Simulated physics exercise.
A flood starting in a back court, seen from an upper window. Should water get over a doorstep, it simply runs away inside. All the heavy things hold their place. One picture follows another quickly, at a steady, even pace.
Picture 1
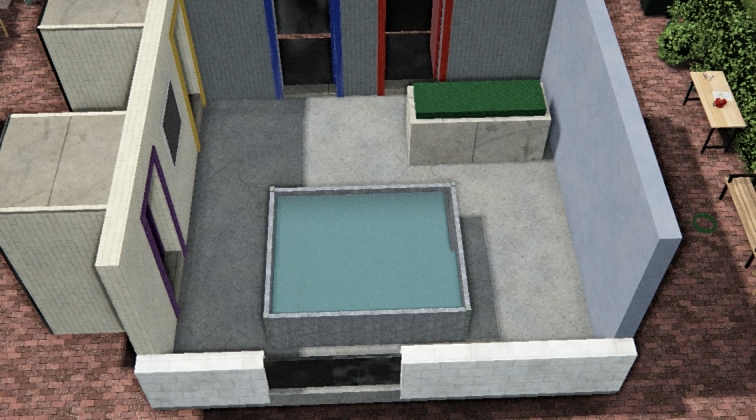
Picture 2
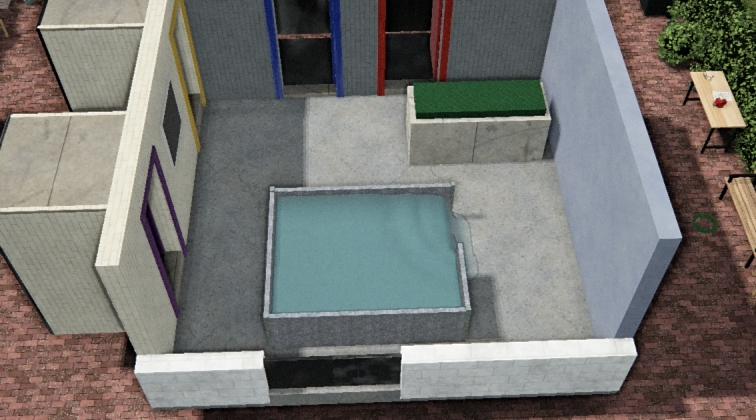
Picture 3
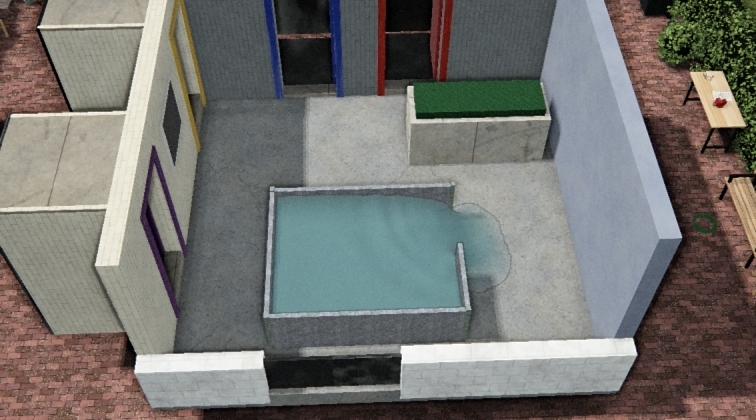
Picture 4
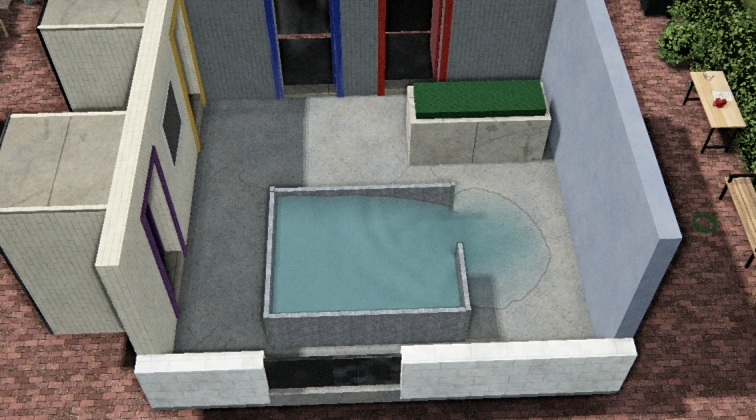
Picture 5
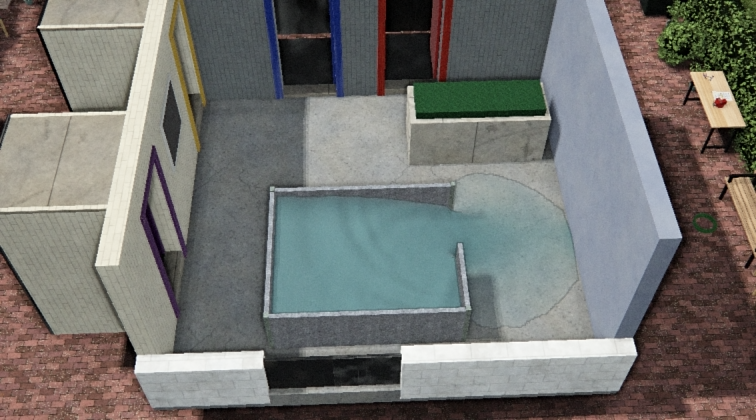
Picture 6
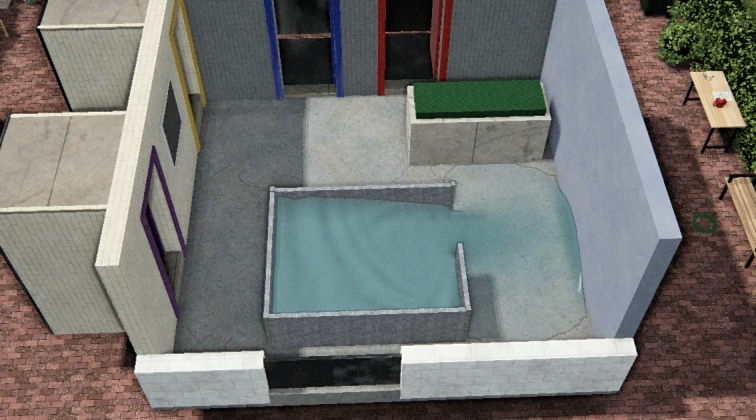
The clip opens on a walled court seen from above, a still, full tank of blue-green water at its centre. A gap appears in the tank's right side and water pours through, fanning across the paving in a widening curve until it meets the right-hand wall and spreads along its foot.
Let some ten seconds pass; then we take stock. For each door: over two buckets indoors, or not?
My prediction: The blue door lets too much in there, the purple door lets in little enough there, the yellow door lets in little enough there, the red door lets in little enough there.
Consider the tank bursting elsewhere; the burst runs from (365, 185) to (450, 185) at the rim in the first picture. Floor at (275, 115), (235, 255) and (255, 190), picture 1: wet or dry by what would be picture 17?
In the order you gave them, I get drenched, still bare, still bare.
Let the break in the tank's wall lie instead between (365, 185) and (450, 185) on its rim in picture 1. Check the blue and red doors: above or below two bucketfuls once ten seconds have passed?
In that case the blue door overshoots, while the red door overshoots.
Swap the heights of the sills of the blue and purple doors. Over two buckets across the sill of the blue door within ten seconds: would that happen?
Looks like blue stays on the safe side.
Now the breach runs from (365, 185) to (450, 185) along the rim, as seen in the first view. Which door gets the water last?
Answer: The one in purple.
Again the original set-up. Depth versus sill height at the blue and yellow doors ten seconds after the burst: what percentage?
I'd put the first at close to 190 per cent and the second at close to 50 per cent.
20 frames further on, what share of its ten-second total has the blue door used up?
Around 0 %.
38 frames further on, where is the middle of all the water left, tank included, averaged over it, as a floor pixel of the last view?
At roughly (385, 248).
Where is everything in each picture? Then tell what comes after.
The first picture shows the tank at (365, 250) is whole and still.
In the second picture, water pours out at (451, 238) and has run to (467, 278).
In the third picture, the front is at (504, 269), out from the gap at (451, 239).
In the fourth picture, water pours out at (451, 240) and has run to (543, 258).
In the fifth picture, the front is at (575, 270), out from the gap at (451, 240).
In the sixth picture, water pours out at (451, 239) and has run to (584, 310).
A moment on, water covers 25 % of the floor; the blue door not reached, the purple door not reached, the yellow door not reached, the red door not reached.
Next, water covers 30 % of the floor; the blue door not reached, the purple door not reached, the yellow door not reached, the red door not reached.
Then, water covers 70 % of the floor; the blue door wet at the sill, nothing in, the purple door not reached, the yellow door not reached, the red door wet at the sill, nothing in.
Later, water covers 95 % of the floor; the blue door wet at the sill, nothing in, the purple door wet at the sill, nothing in, the yellow door wet at the sill, nothing in, the red door wet at the sill, nothing in.
In the end, water covers 100 % of the floor; the blue door over two buckets in, the purple door wet at the sill, nothing in, the yellow door wet at the sill, nothing in, the red door wet at the sill, nothing in.
